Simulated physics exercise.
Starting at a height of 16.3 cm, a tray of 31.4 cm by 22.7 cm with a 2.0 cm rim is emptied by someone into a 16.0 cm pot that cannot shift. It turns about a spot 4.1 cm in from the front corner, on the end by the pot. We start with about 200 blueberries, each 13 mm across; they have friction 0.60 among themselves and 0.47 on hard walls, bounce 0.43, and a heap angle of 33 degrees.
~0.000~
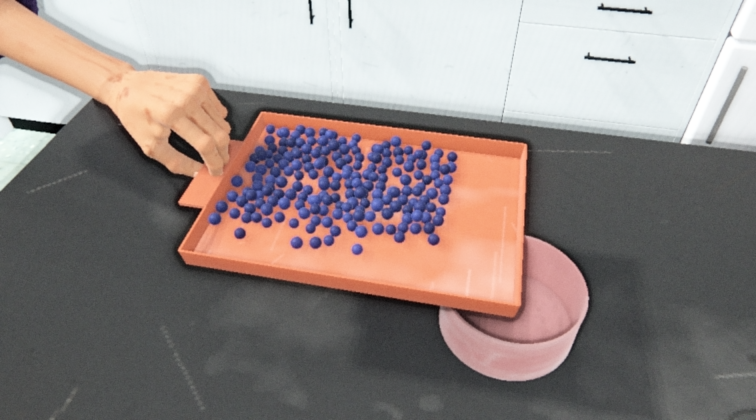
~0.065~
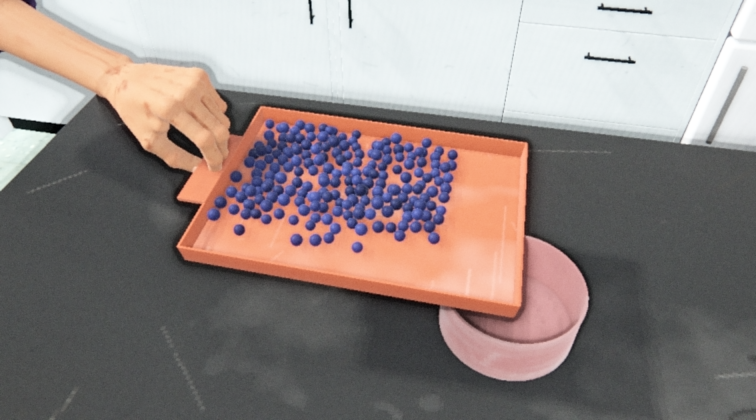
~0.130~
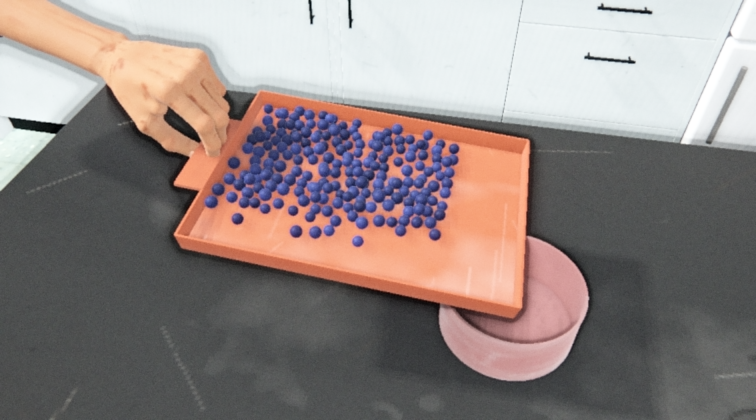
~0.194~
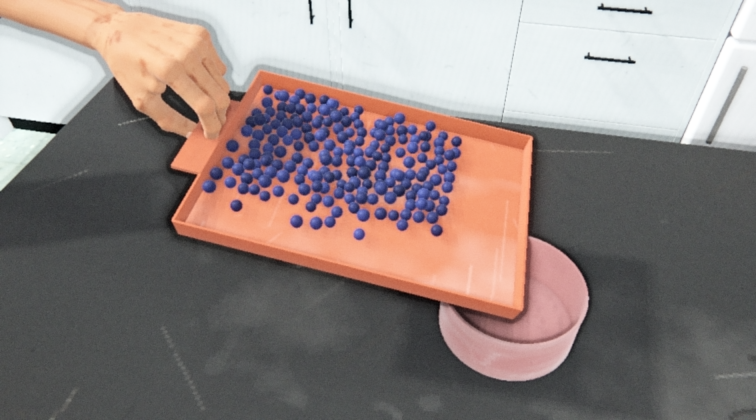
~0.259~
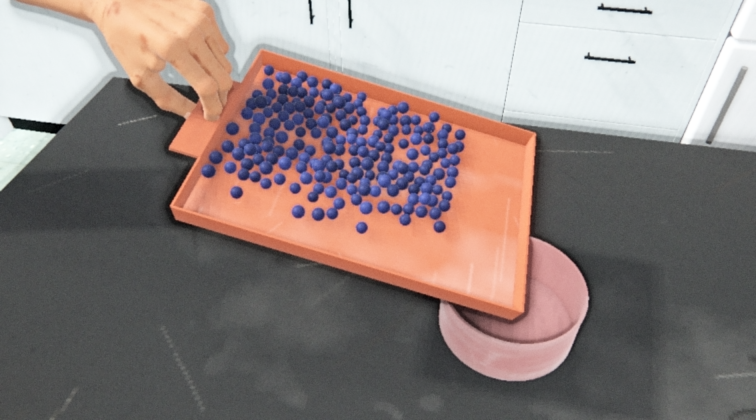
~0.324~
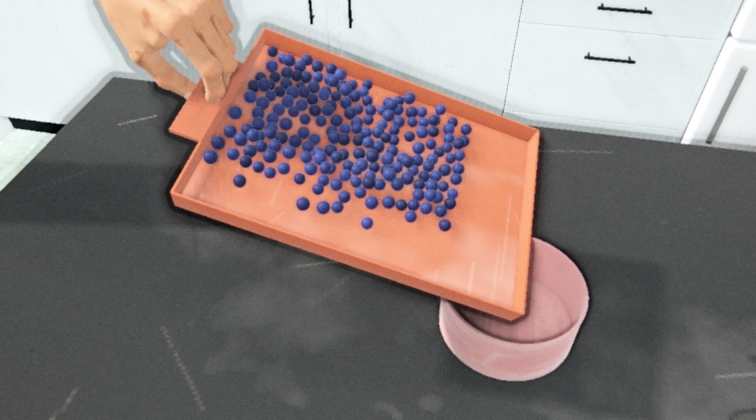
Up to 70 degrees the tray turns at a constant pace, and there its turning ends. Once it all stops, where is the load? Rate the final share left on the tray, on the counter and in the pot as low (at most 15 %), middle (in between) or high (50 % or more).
Tray - high; counter - middle; pot - low.
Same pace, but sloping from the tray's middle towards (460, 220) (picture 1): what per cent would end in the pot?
Something like 5 per cent of the pieces.
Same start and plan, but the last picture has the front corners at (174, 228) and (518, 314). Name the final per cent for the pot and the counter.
Pot 0, counter 15.
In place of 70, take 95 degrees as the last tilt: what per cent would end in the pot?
That would be around 10 percent.
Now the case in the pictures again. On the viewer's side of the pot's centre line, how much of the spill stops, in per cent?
About 100 percent of the spill.
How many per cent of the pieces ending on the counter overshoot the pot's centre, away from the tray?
Roughly 100 percent of the spill.
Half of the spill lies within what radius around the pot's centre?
About 18 cm.
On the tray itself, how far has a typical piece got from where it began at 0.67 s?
Displacement on the tray: Roughly 11 cm.
After 0.67 s, tilt 44 degrees; the tray holds 100 %, the pot 0 %.
Then, at 0.90 s, tilt 61 degrees; the tray holds 90 %, the pot 0 %.
After 1.24 s, tilt 70 degrees; the tray holds 65 %, the pot 5 %.
At rest (2.2 s), tray 65 %, counter 35 %, pot 5 %.
